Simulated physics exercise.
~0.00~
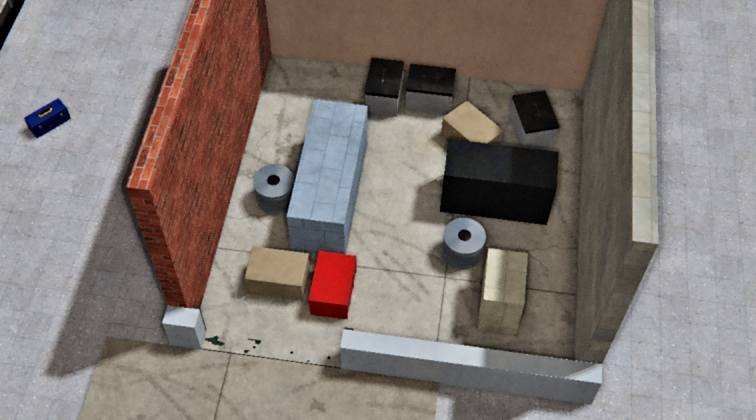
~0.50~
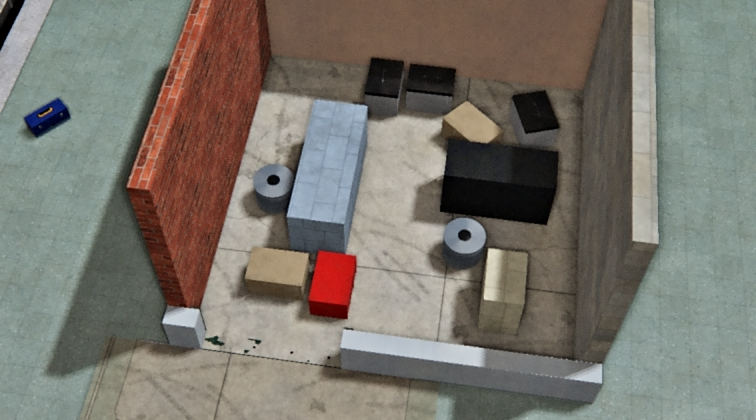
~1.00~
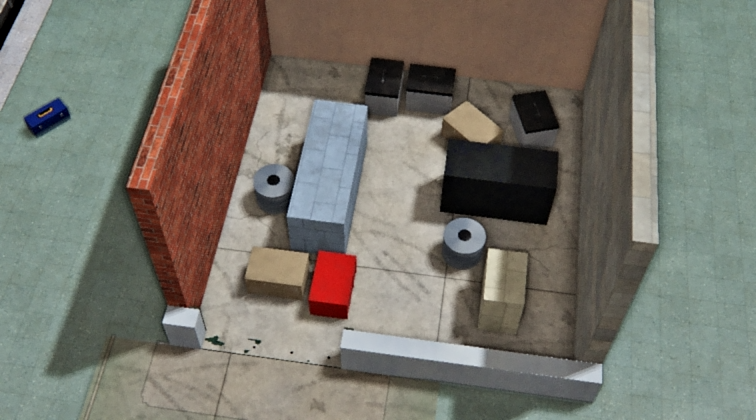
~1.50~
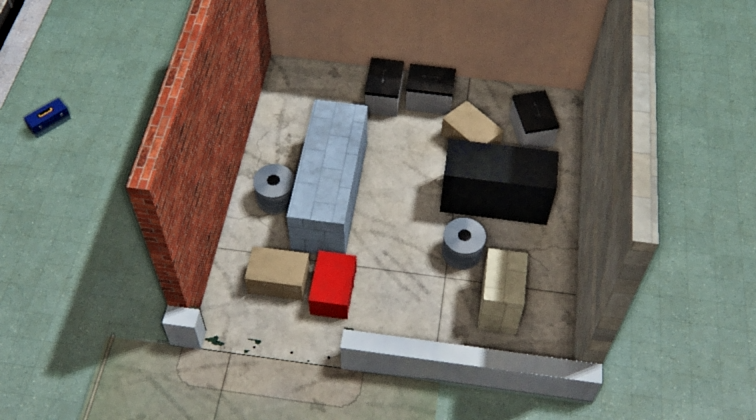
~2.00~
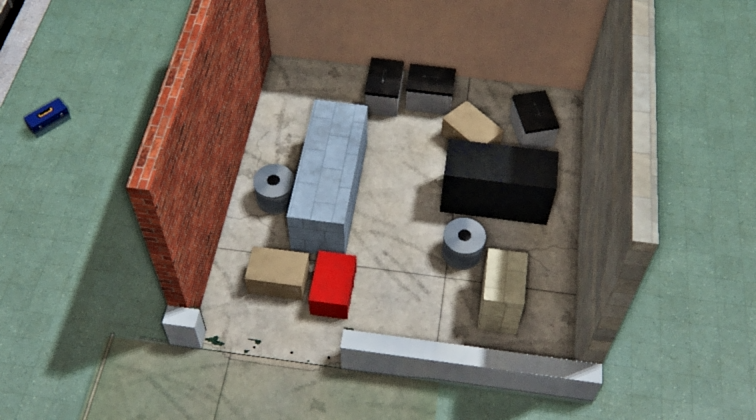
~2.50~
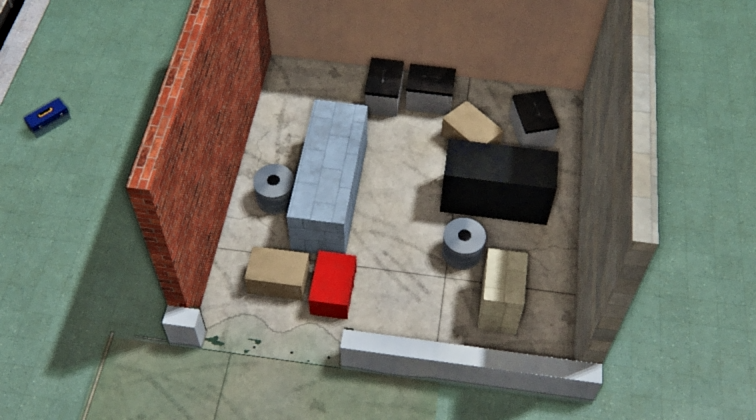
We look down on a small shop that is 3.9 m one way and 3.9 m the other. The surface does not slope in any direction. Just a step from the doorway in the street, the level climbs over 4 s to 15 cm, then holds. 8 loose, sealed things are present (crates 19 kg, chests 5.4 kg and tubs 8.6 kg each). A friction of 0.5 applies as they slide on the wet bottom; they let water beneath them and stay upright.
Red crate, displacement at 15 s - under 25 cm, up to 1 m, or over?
It'll show a big shift.
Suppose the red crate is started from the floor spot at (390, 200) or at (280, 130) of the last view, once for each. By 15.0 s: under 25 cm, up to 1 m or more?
At the first spot it keeps its spot, and at the second it winds up well off.
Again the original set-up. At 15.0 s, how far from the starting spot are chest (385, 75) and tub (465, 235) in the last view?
Respectively 100 and 5 centimetres.
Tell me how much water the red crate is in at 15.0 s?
Somewhere close to 9 cm.
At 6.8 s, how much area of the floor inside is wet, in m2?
Roughly 8.5 m2.
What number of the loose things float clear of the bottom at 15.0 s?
I get 8.
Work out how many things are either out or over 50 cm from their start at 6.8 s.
The number by then is 3.
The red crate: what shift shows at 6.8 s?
About 100 cm out of place.
After 3.5 s the red crate is near (333, 278), 0.0 m from its start, aground; 0 afloat.
After 6.8 s the red crate is near (424, 267), 1.0 m from its start, aground; 0 afloat.
After 11.0 s the red crate is near (428, 269), 1.0 m from its start, aground; 5 afloat.
After 15.0 s the red crate is near (460, 285), 1.3 m from its start, afloat; 8 afloat.
